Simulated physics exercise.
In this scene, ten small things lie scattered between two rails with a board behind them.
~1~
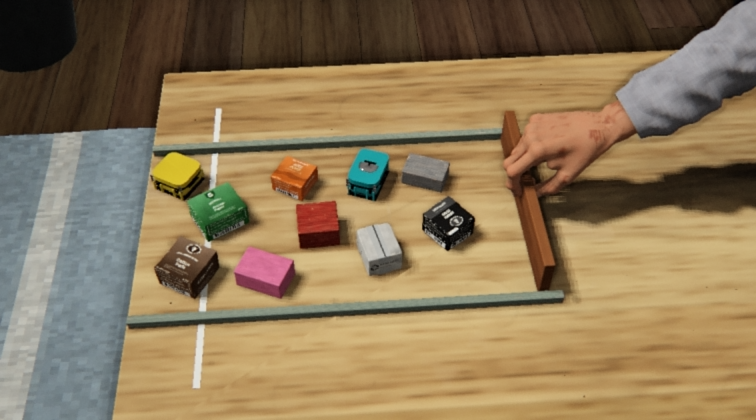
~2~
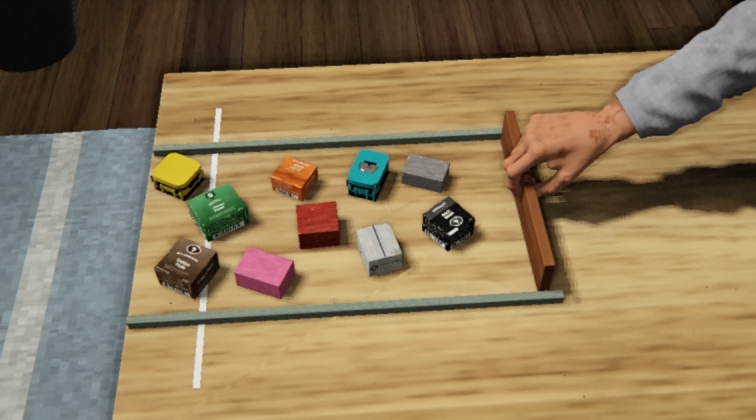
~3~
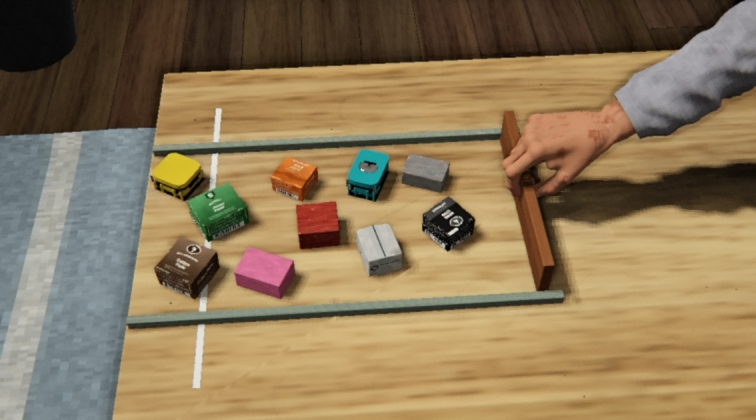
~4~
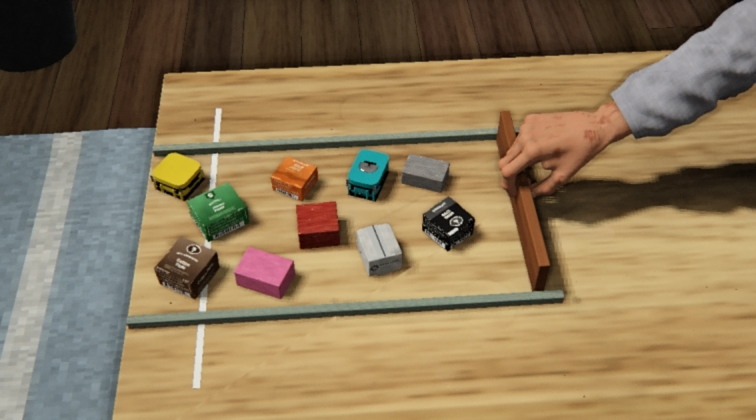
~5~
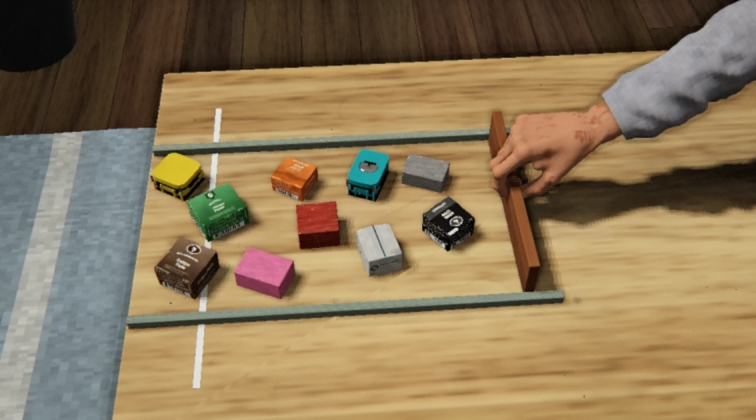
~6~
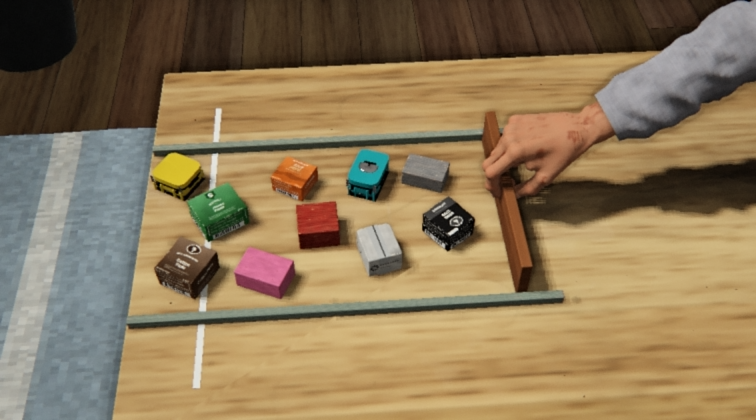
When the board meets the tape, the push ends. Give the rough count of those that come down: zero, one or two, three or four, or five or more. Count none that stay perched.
The table is going to lose three pieces, maybe four.
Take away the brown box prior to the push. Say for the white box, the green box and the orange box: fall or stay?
In that case the white box stays where it is, the green box goes off the edge, the orange box goes off the edge.
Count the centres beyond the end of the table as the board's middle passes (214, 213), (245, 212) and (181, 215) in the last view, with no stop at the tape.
Place by place: 4, 2 and 7.
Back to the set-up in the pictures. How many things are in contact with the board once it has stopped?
In total, 3.
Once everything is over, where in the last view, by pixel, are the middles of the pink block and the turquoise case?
Going in order, first (134, 289) and next (151, 189).
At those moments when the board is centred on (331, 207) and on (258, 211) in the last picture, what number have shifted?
At the first spot 8, then 10.
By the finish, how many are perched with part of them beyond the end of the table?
Tally: 3.
A little later, none off yet; yellow case at rest near (178, 177); brown box at rest near (188, 268); green box at rest near (218, 212).
When it is over, the number that fall off is three or four; down, orange box, green box, brown box and yellow case.
